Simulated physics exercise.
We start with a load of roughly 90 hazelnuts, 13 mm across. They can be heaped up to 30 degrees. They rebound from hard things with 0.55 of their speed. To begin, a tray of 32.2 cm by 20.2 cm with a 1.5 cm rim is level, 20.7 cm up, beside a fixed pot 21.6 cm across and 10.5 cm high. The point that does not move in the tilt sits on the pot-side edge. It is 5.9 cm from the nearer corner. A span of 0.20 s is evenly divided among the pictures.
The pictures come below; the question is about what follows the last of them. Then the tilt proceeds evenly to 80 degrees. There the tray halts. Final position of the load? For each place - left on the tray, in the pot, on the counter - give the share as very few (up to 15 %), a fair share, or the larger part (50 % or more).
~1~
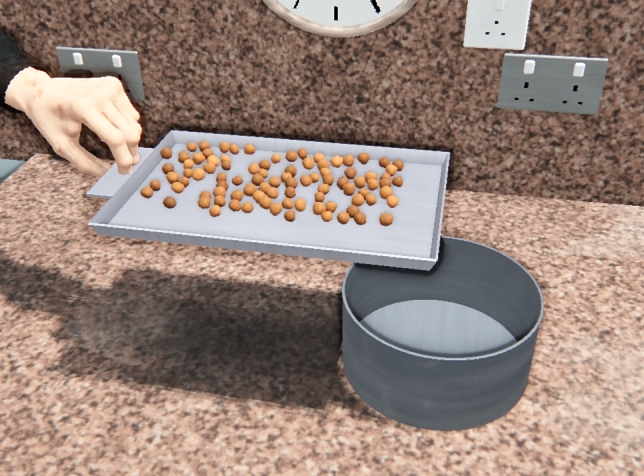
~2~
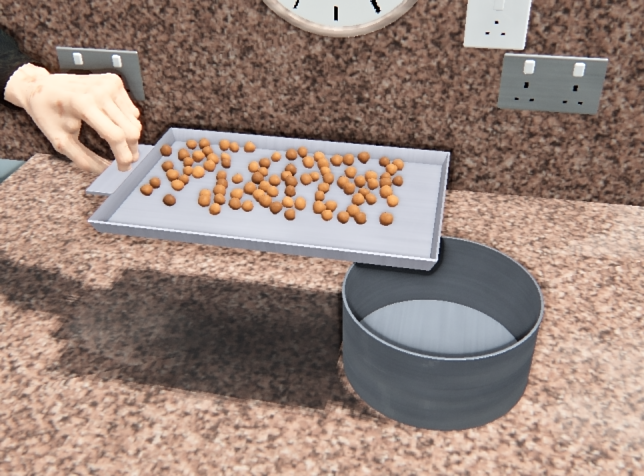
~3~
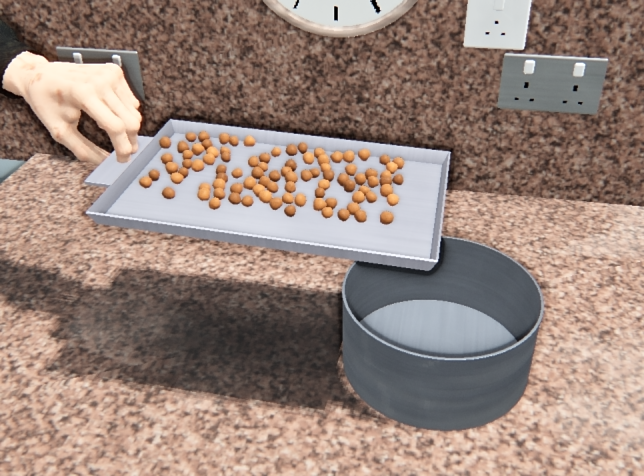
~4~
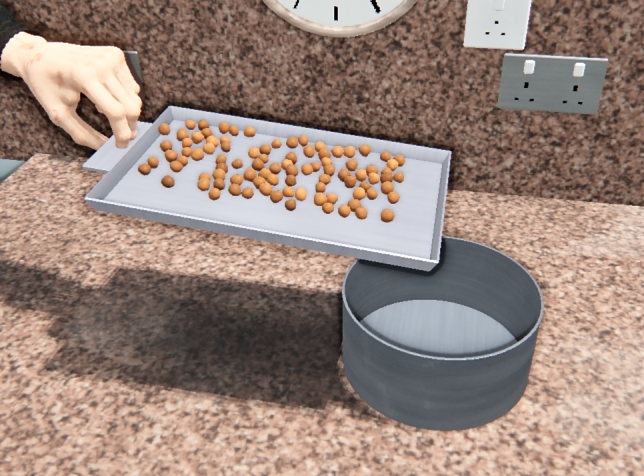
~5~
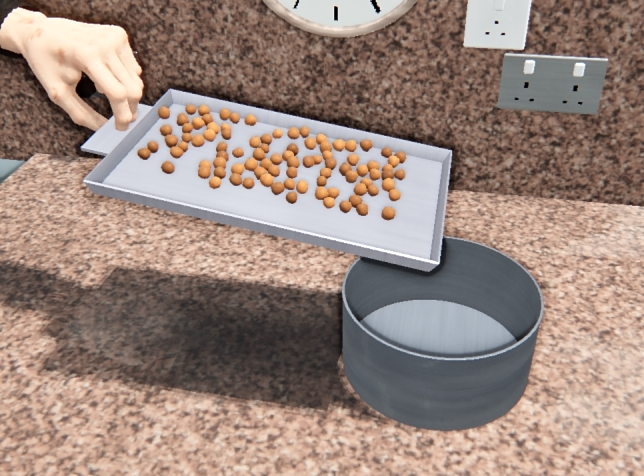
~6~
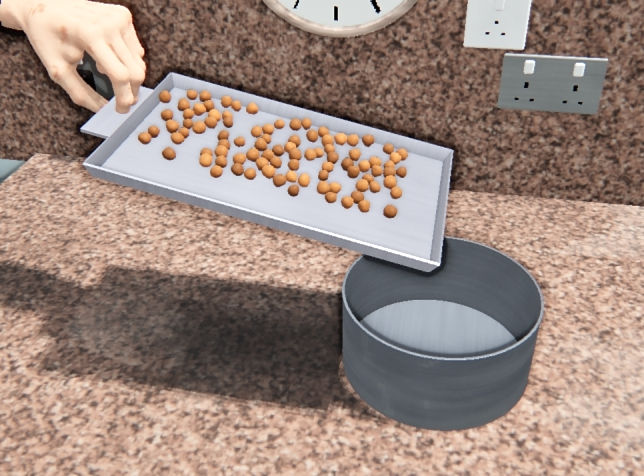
Tray: Very few; pot: The larger part; counter: A fair share.
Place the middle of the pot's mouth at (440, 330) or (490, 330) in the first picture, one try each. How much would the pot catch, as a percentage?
About 85 and 95 per cent.
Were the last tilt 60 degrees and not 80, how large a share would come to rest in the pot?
45 percent.
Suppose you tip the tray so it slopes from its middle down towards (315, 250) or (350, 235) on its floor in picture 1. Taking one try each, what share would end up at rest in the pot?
Around 10 % for the first direction, around 25 % for the second.
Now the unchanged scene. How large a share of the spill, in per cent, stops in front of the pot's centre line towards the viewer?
100 %.
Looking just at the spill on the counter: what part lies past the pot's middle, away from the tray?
Share past the middle: Roughly 100 percent.
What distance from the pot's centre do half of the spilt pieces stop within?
I'd say around 24 centimetres.
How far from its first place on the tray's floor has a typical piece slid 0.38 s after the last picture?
Displacement on the tray: About 12 cm.
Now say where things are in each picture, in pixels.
The first frame shows tray tilt 0 degrees, front corners at (97, 221) and (430, 256); middle of the pieces at (274, 182); pot at (441, 290).
The second frame shows tray tilt 1 degrees, front corners at (96, 218) and (430, 256); middle of the pieces at (274, 181).
The third frame shows tray tilt 2 degrees, front corners at (95, 210) and (431, 256); middle of the pieces at (274, 176).
The fourth frame shows tray tilt 5 degrees, front corners at (93, 196) and (432, 257), lowest corner right front; middle of the pieces at (275, 168).
The fifth frame shows tray tilt 9 degrees, front corners at (92, 179) and (433, 258), lowest corner right front; middle of the pieces at (276, 159).
The sixth frame shows tray tilt 12 degrees, front corners at (93, 162) and (433, 259), lowest corner right front; middle of the pieces at (278, 150); pot at (441, 290).
Then, 0.38 s after the last picture, tilt 46 degrees; the tray holds 100 %, the pot 0 %.
Then, 0.62 s after the last picture, tilt 67 degrees; the tray holds 55 %, the pot 10 %.
Then, 0.98 s after the last picture, tilt 80 degrees; the tray holds 15 %, the pot 55 %.
In the end, tray 0 %, pot 75 %, counter 25 %.
